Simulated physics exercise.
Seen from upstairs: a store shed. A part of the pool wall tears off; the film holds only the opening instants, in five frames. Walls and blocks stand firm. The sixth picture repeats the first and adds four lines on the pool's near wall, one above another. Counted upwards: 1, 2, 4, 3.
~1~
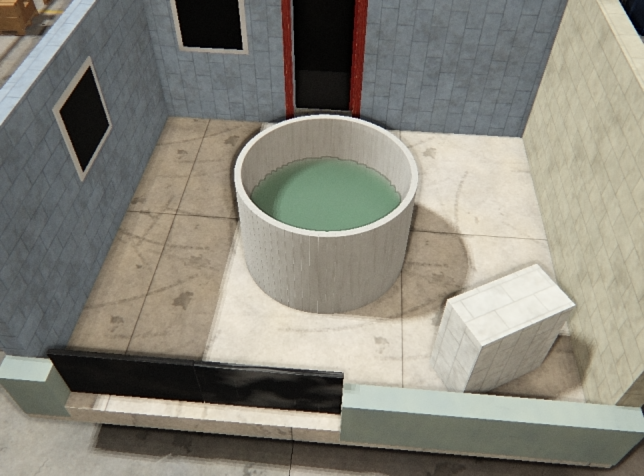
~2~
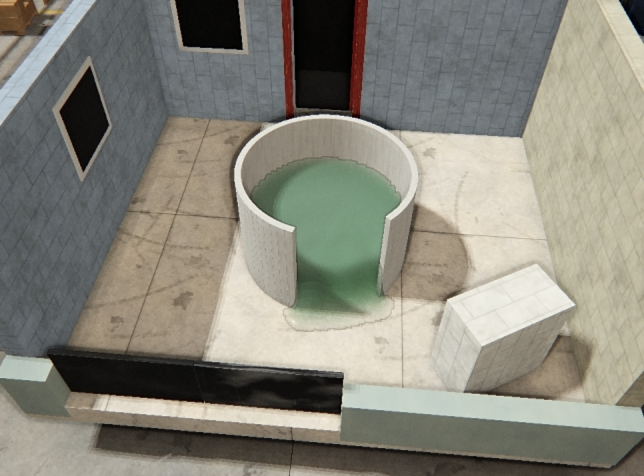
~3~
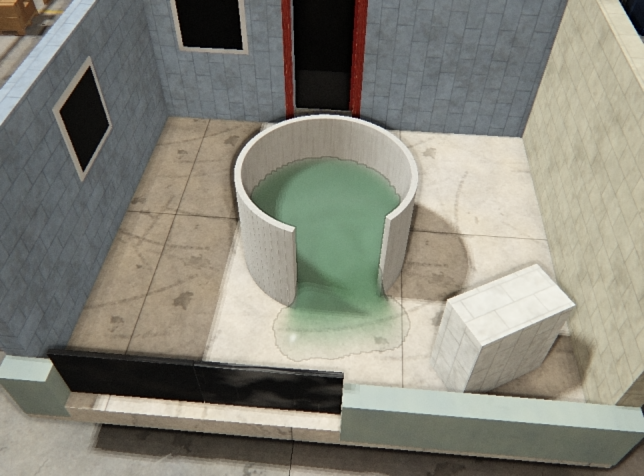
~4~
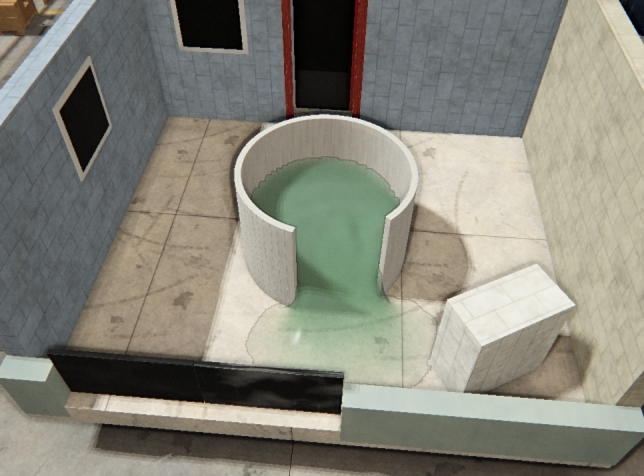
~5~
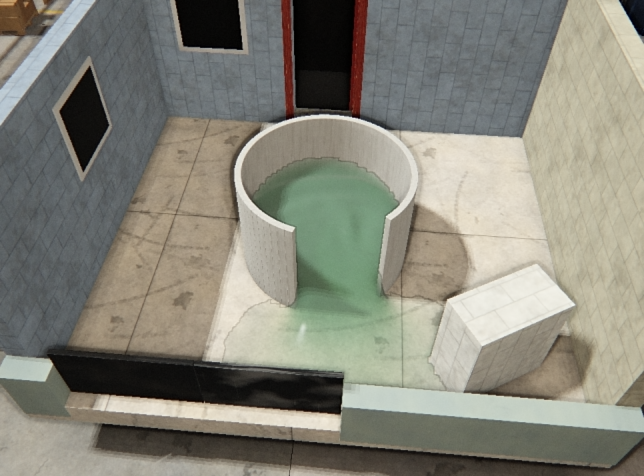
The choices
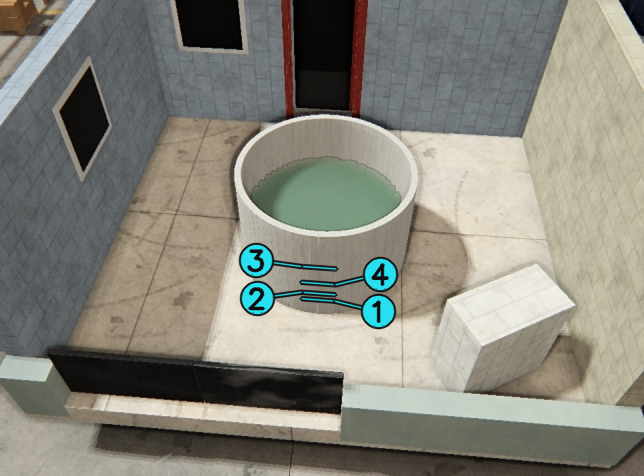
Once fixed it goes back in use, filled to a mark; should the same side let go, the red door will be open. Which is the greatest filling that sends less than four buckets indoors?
Level 3.
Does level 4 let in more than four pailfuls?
No, not at all.
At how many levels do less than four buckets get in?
All four.
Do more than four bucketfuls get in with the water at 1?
No, not at all.
On the marked copy, 1 at (318, 299); 2 at (318, 293); 3 at (318, 267); 4 at (318, 283); from the bottom up 1, 2, 4, 3.
For level 1, nothing gets over.
For level 2, nothing gets over.
For level 3, a bucket or two gets in.
For level 4, nothing gets over.
